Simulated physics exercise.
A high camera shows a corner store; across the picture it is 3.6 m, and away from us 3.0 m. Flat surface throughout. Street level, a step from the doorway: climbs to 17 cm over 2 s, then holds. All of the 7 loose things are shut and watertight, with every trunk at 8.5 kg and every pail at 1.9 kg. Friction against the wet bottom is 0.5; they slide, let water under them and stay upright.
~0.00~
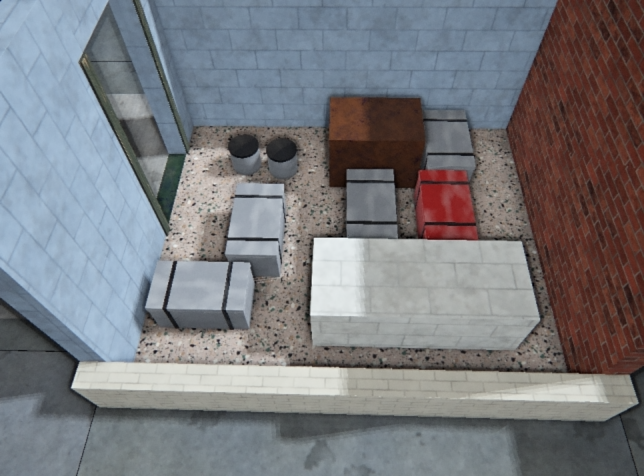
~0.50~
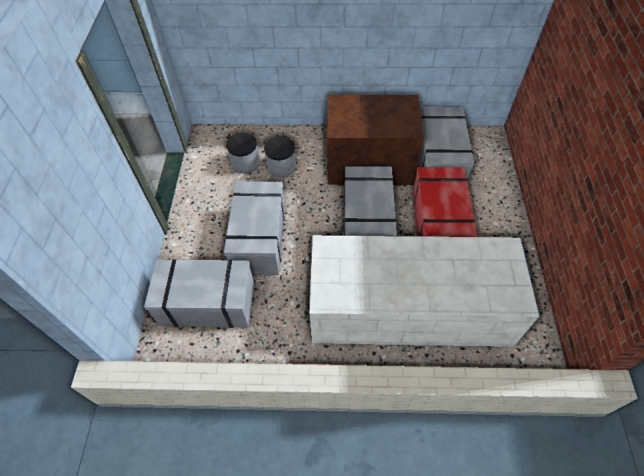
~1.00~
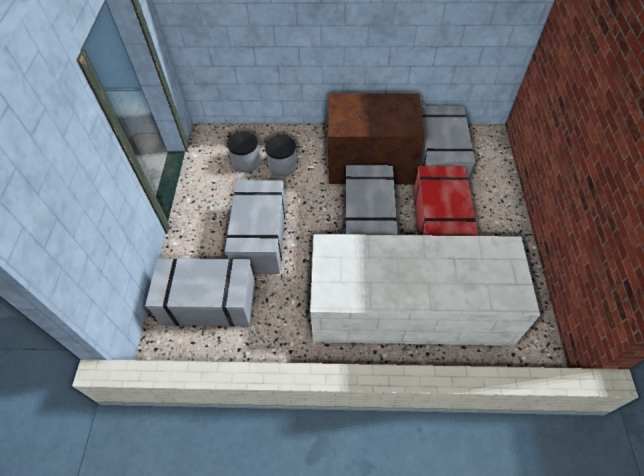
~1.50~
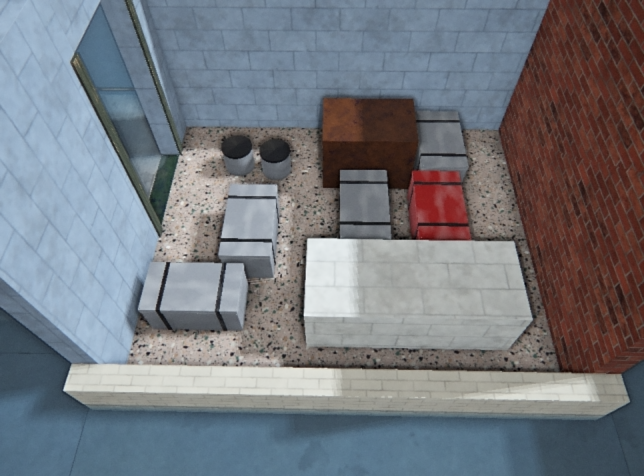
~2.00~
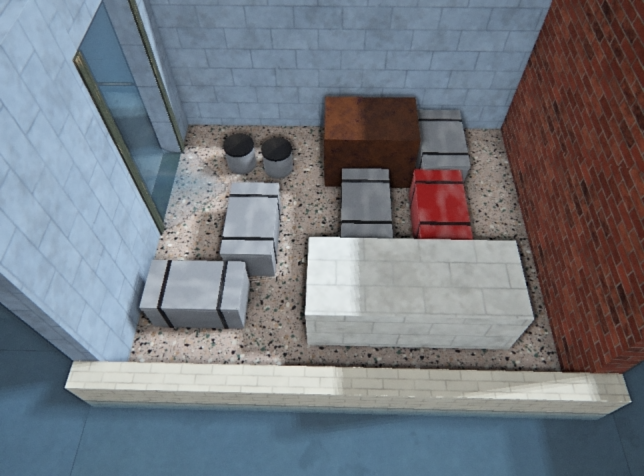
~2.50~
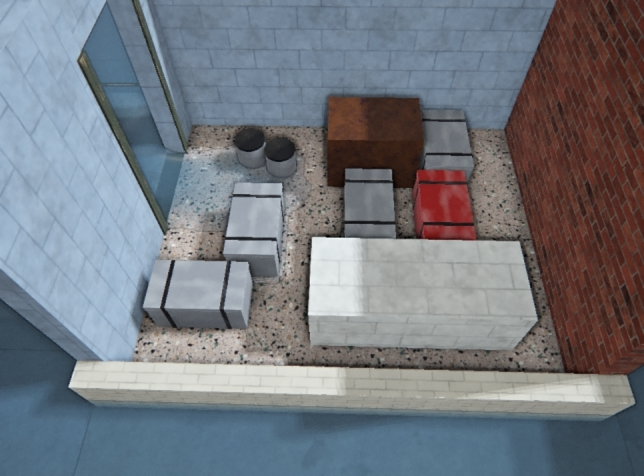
A small walled store held gray and red trunks, two pails and large blocks while bluish water rose outside; then a shallow patch spread in from the doorway, and one pail shifted slightly.
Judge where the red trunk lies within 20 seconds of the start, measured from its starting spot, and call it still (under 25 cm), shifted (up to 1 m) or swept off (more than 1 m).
It is shifted.
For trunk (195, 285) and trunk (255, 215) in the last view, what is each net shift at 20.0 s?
120 cm and 50 cm respectively.
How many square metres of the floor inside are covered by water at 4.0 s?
About 5.5 m2.
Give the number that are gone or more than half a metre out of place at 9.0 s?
The answer is 5.
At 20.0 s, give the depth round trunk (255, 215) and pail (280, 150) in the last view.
Around 15 cm and 14 cm.
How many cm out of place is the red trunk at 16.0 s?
Around 60 cm from the start by that time.
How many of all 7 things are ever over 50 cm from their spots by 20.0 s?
I make it 6.
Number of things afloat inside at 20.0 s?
7.
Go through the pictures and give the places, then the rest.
The first picture shows the red trunk at (447, 203), on the bottom; 0.0 m2 under water; 0 of 7 have shifted.
The second picture shows the red trunk at (446, 200) rests on the ground; water covers 0.0 m2; 0 of 7 have shifted.
The third picture shows the red trunk at (447, 199), on the bottom; water covers 0.0 m2; 0 of 7 have shifted.
The fourth picture shows the red trunk at (440, 203) rests on the ground; 0.0 m2 under water; 0 of 7 have shifted.
The fifth picture shows the red trunk at (442, 202) rests on the ground; water covers 0.3 m2; 0 of 7 have shifted.
The sixth picture shows the red trunk at (446, 203) rests on the ground; water covers 1.1 m2; 1 of 7 have shifted.
After 4.0 s the red trunk is near (462, 208), 0.2 m from its start, aground; 4 afloat.
After 9.0 s the red trunk is near (523, 214), 0.7 m from its start, afloat; 7 afloat.
After 16.0 s the red trunk is near (528, 208), 0.7 m from its start, afloat; 7 afloat.
After 20.0 s the red trunk is near (528, 208), 0.7 m from its start, afloat; 7 afloat.
